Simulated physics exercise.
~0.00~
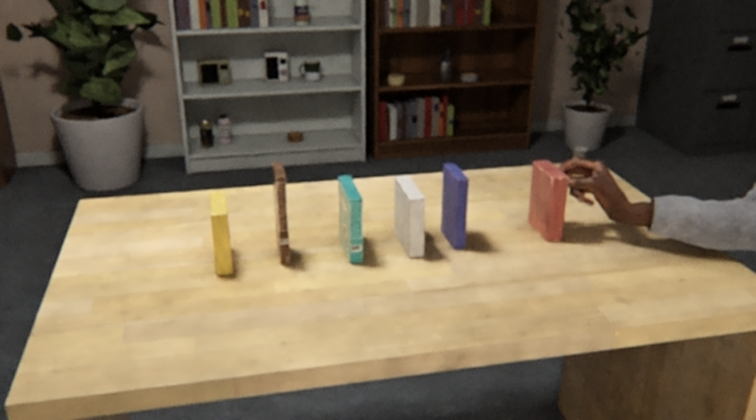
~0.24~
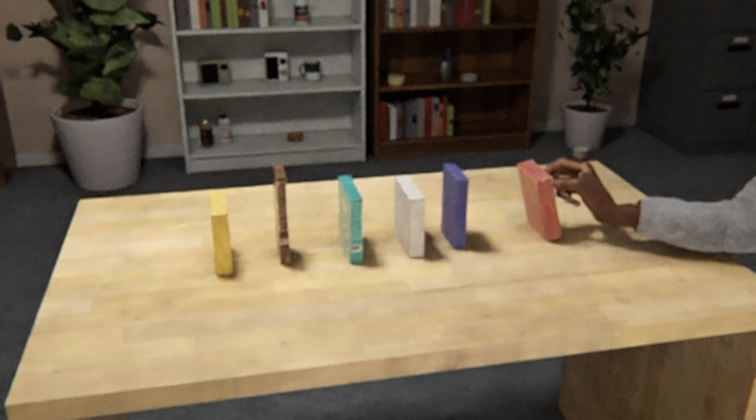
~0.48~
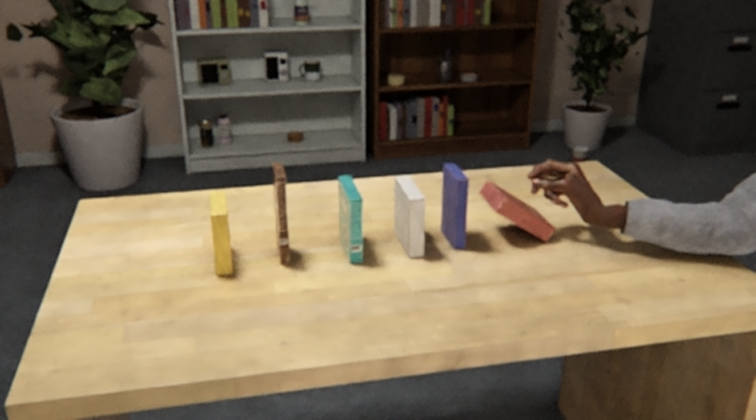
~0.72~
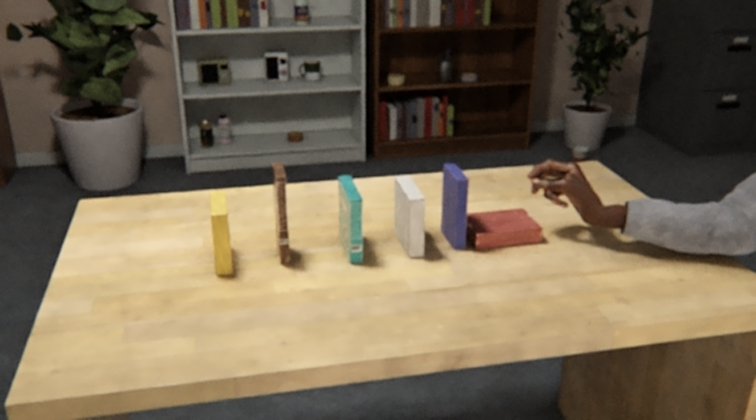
To begin with, six thin, book-like blocks stand upright in a spaced row on a wooden table, running from yellow at the left through brown, turquoise, white and blue to red at the right. A hand reaching in from the right touches the upper part of the red one and tips it leftward. The red block leans, then drops away from the fingers toward the blue one while the hand stays back. It ends up lying flat beside the base of the blue block, which stays upright, as do the other four, with the hand still hovering nearby.
